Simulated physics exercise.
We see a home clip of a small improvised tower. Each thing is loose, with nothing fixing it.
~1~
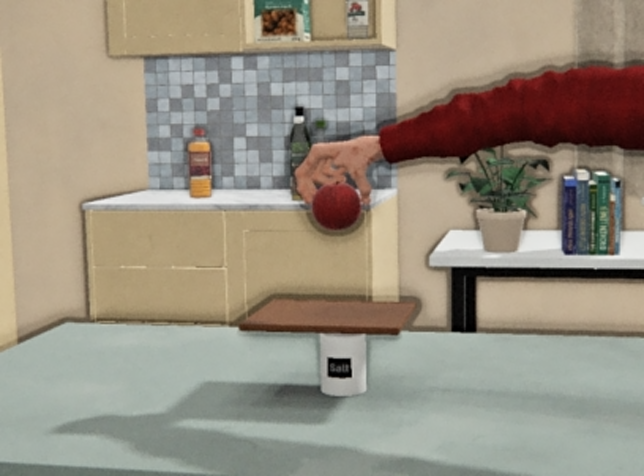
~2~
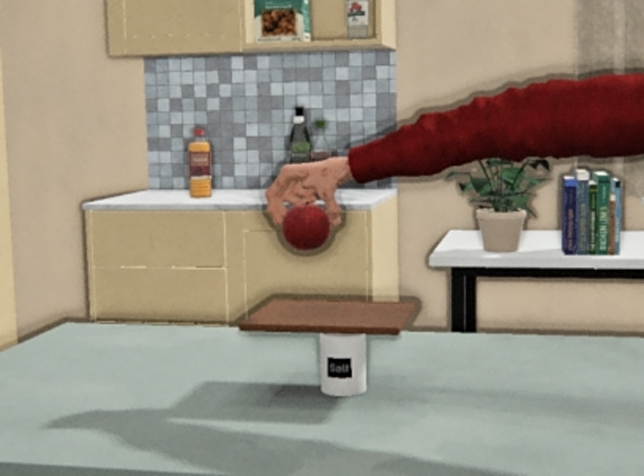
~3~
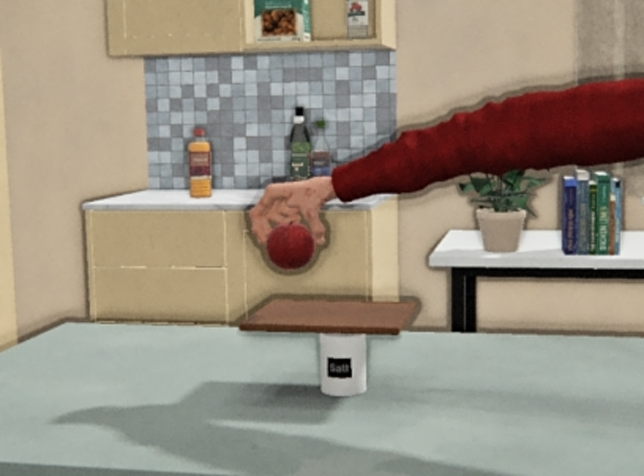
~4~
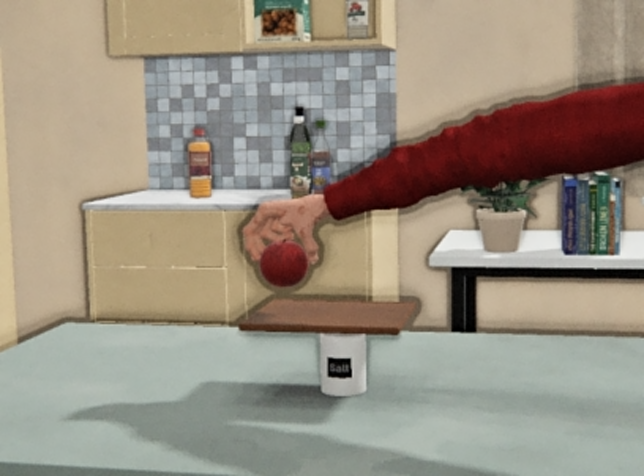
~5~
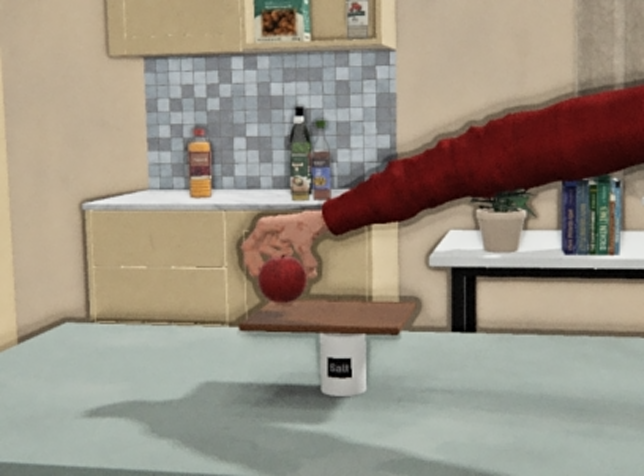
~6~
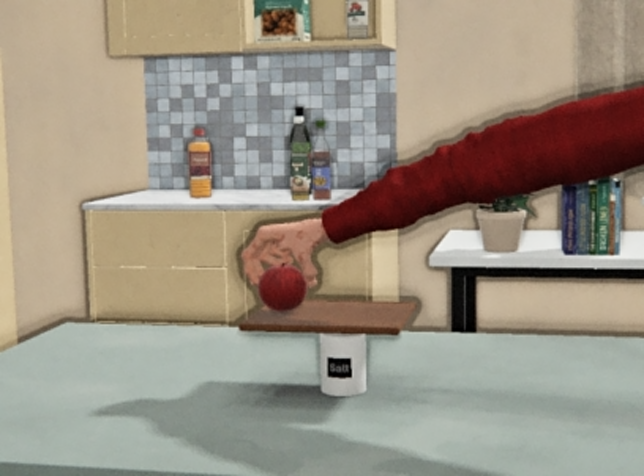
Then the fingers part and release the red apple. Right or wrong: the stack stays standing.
Wrong, it topples.
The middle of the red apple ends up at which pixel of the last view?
Close to pixel (266, 361).
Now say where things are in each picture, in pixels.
Still above its spot; red apple (336, 206); brown lid (331, 316), in the first frame.
Still above its spot; red apple (306, 227); brown lid (331, 316), in the second frame.
Still above its spot; red apple (290, 246); brown lid (331, 316), in the third frame.
Still above its spot; red apple (284, 263); brown lid (331, 316), in the fourth frame.
Still above its spot; red apple (282, 279); brown lid (331, 316), in the fifth frame.
Set down, still held; red apple (282, 288); brown lid (331, 316), in the sixth frame.
Then, 0.40 s past the last view, red apple now fallen; brown lid on its side.
Then, 0.60 s past the last view, brown lid upside down.
Then, 1.20 s past the last view, brown lid now fallen.
Finally, fallen, red apple and brown lid; white jar still in place. Final places as the last picture's camera would see them, red apple near (265, 361). The stack loses its balance.
